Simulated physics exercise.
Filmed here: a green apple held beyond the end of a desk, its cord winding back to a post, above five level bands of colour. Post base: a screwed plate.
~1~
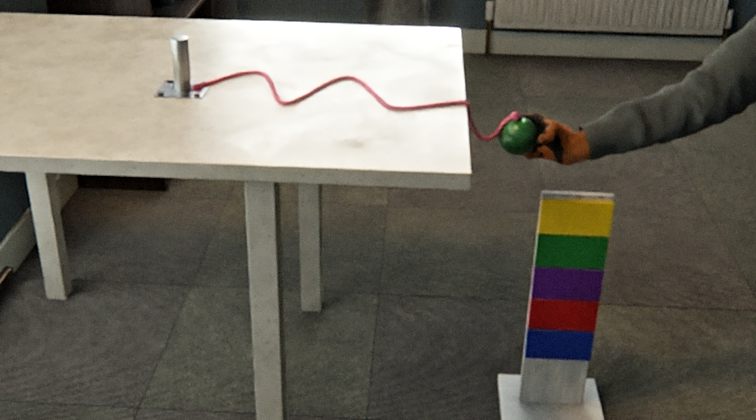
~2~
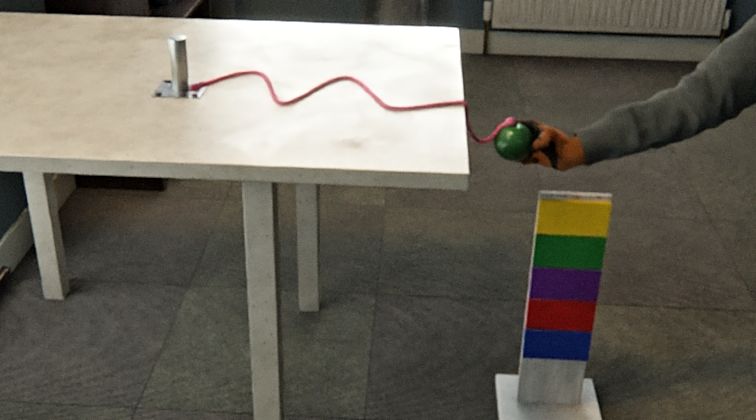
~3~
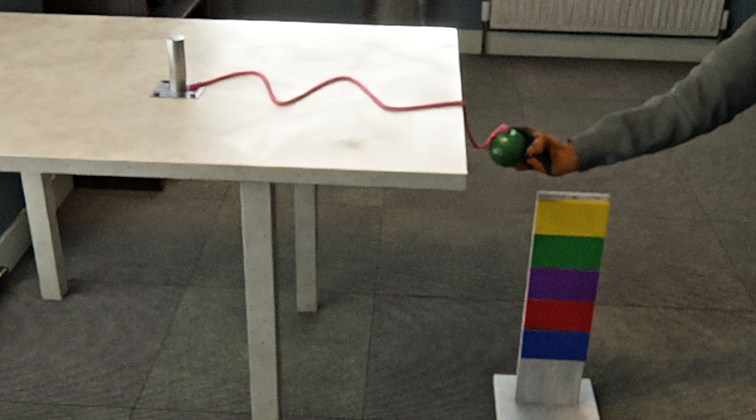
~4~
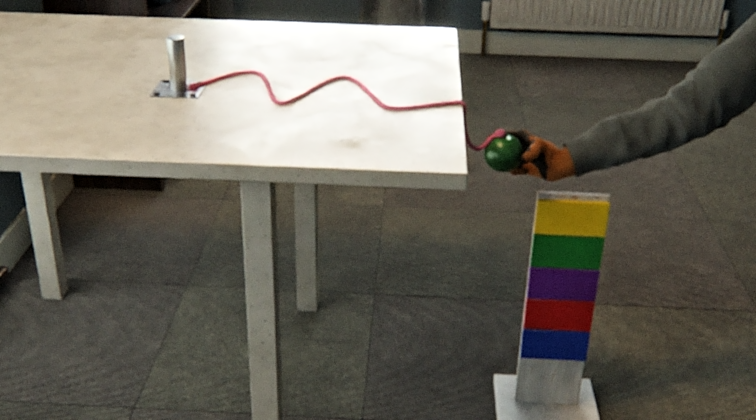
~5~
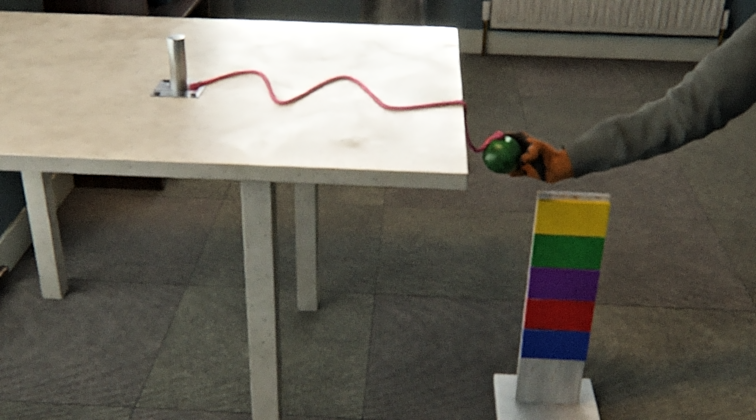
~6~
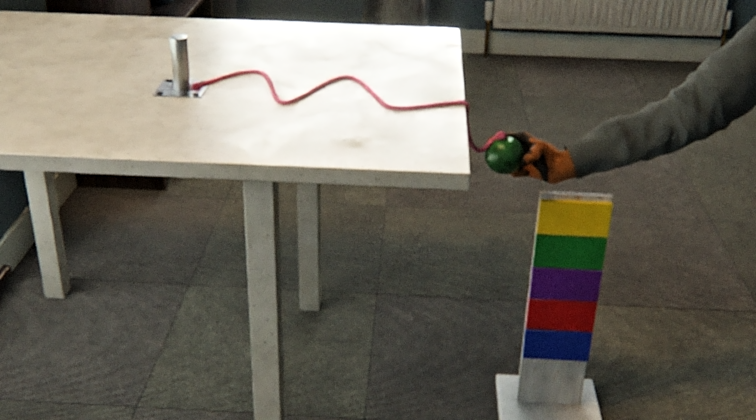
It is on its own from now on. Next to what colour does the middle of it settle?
Next to blue.
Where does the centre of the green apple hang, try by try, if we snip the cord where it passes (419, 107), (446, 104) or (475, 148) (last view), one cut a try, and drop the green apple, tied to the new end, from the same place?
Approximate pixels, cut by cut: (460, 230); (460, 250); (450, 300).
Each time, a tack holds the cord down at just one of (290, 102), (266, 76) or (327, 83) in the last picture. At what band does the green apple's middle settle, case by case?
Answer: Purple, red and green, in that order.
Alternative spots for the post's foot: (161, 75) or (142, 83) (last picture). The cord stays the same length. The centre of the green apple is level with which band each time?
Answer, in order: Red, red.
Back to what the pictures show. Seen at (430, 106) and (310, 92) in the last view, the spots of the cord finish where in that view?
Around (454, 222); the other one around (409, 95).
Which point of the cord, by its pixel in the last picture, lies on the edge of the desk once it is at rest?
You'll find it close to (348, 77).
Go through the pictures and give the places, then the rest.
In the first picture, green apple (518, 136); yellow (576, 219); green (572, 253); purple (567, 285); red (563, 316); blue (559, 346).
In the second picture, green apple (513, 142); cord through (233, 75) (273, 94) (323, 85) (374, 96) (447, 104).
In the third picture, green apple (508, 148).
In the fourth picture, green apple (503, 153); cord through (231, 75) (271, 94) (322, 85) (372, 96) (446, 104).
In the fifth picture, green apple (502, 155).
In the sixth picture, green apple (504, 155); cord through (234, 75) (274, 93) (324, 84) (375, 96) (448, 104).
Soon after, apple near (486, 315); level with red.
Then, apple near (428, 324); level with red.
Further on, apple near (457, 336); level with blue.
At rest, apple near (447, 338); level with blue. Its middle rests at the blue band.
